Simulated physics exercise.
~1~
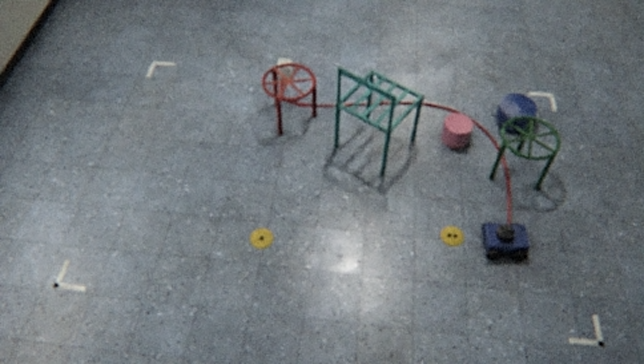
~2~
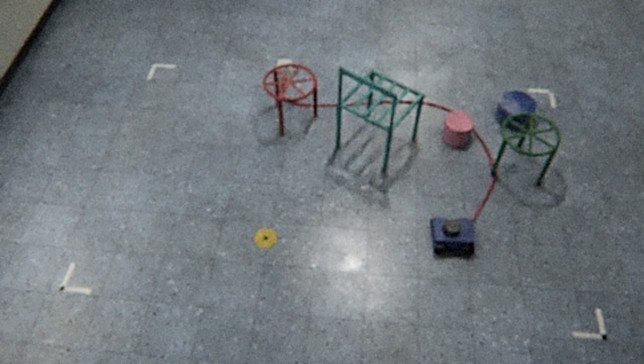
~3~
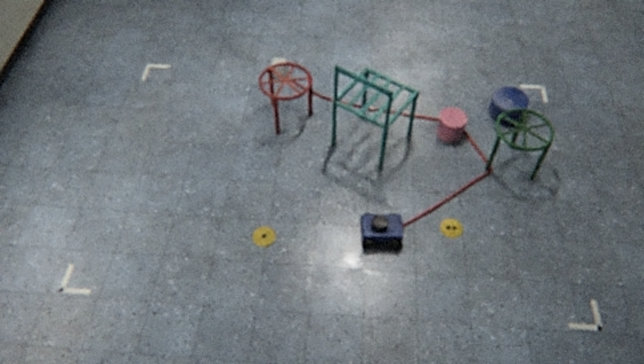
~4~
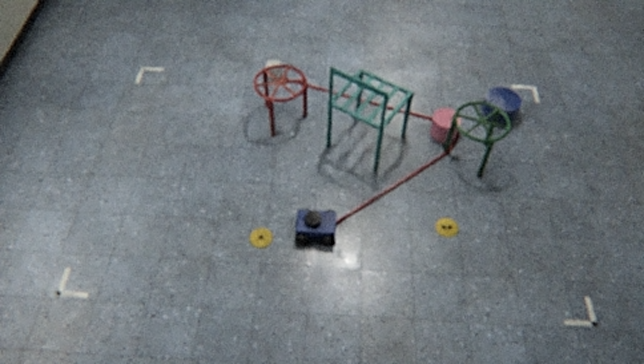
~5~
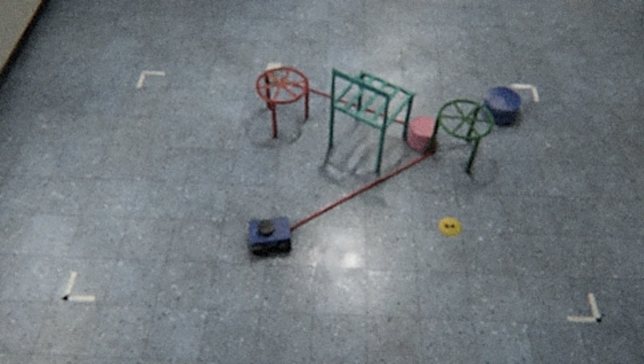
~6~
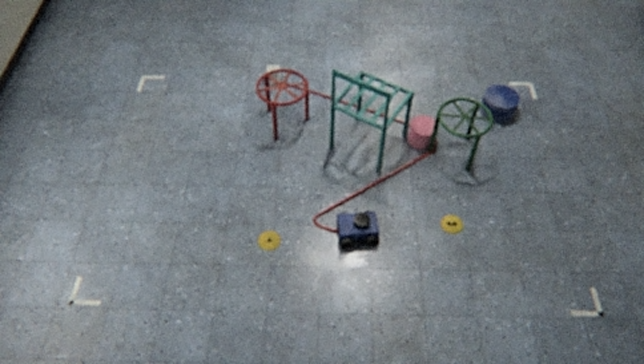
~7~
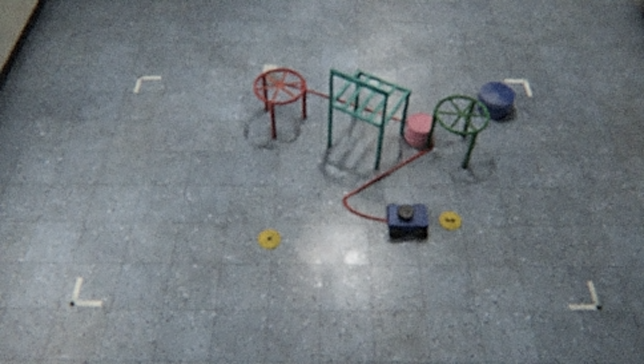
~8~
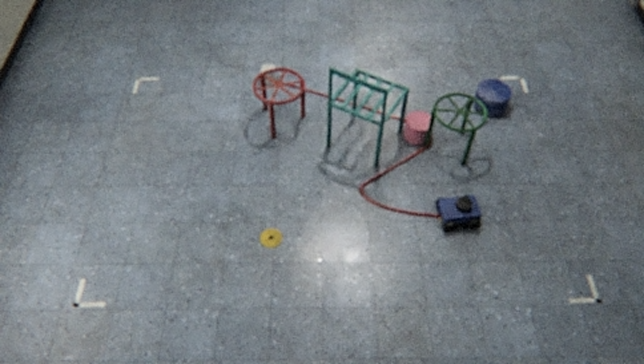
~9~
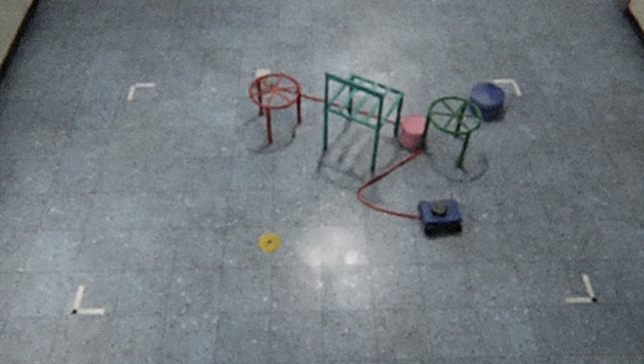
On a hallway floor, a cart drives left, its lead dragging the green stool and pink bin, then returns right.
